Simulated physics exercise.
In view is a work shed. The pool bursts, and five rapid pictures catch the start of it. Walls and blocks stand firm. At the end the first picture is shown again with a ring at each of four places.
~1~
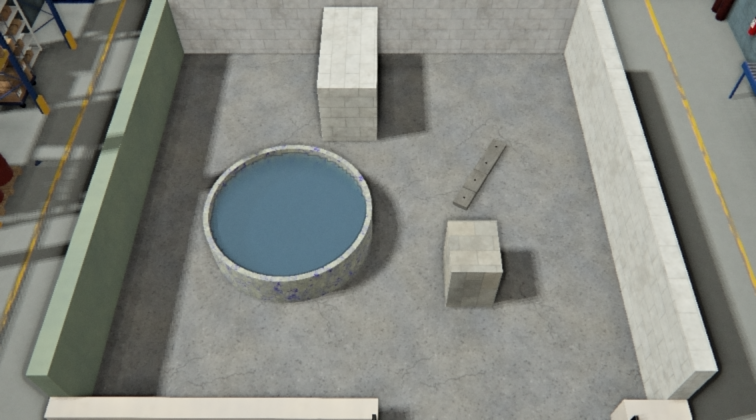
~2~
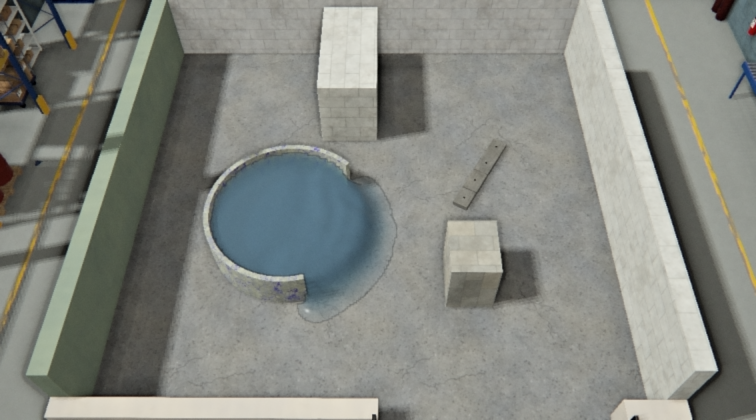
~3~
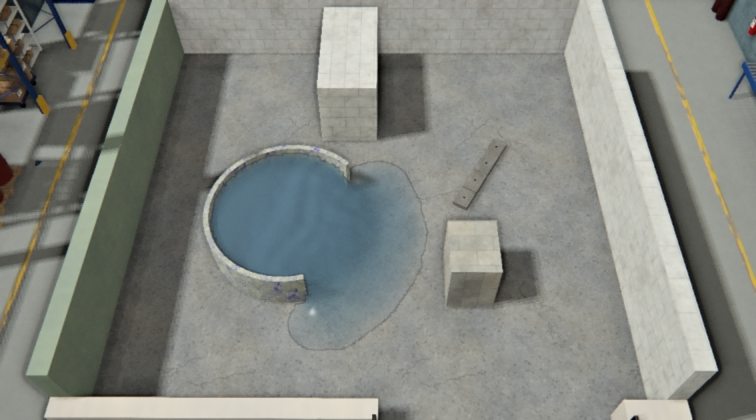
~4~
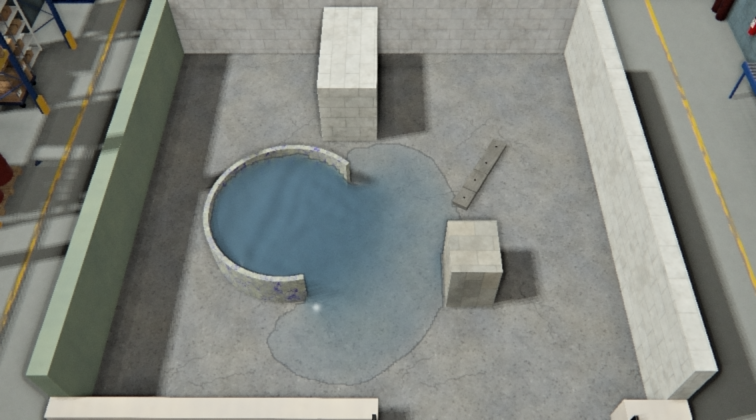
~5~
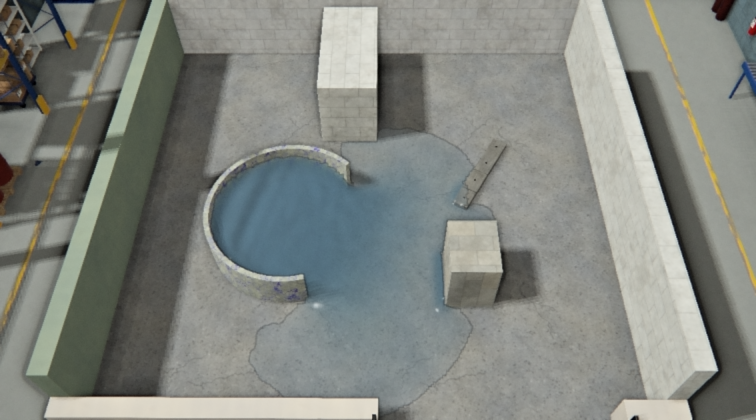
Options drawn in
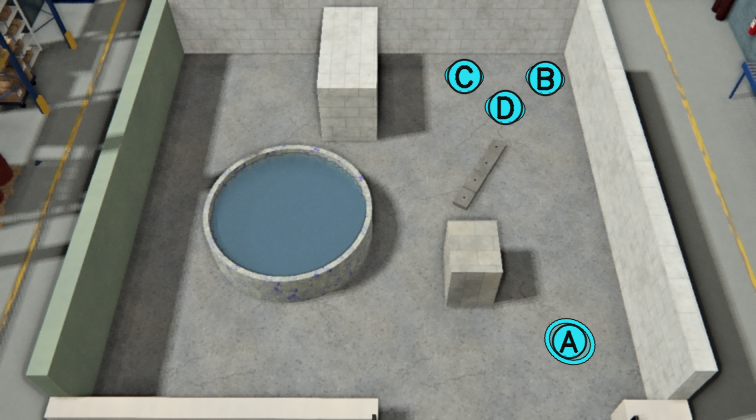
At the start, a round pool full of blue water stands on the concrete floor of a walled work shed, near blocks and a plank. The right side of the pool's wall disappears and water pours out, spreading right and toward the viewer until it reaches the plank and flows around the smaller block.
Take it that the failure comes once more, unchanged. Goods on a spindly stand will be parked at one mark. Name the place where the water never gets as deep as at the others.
Use ring A.
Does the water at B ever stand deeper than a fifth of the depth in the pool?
Yes, clearly.
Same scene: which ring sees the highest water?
It is B.
On the marked copy, A at (569, 341); B at (545, 78); C at (464, 76); D at (505, 107).
If A is chosen, the water peaks at about 10 % of the depth that stood in the pool.
If B is chosen, the water peaks at about 35 % of the depth that stood in the pool.
If C is chosen, the water peaks at about 24 % of the depth that stood in the pool.
If D is chosen, the water peaks at about 21 % of the depth that stood in the pool.
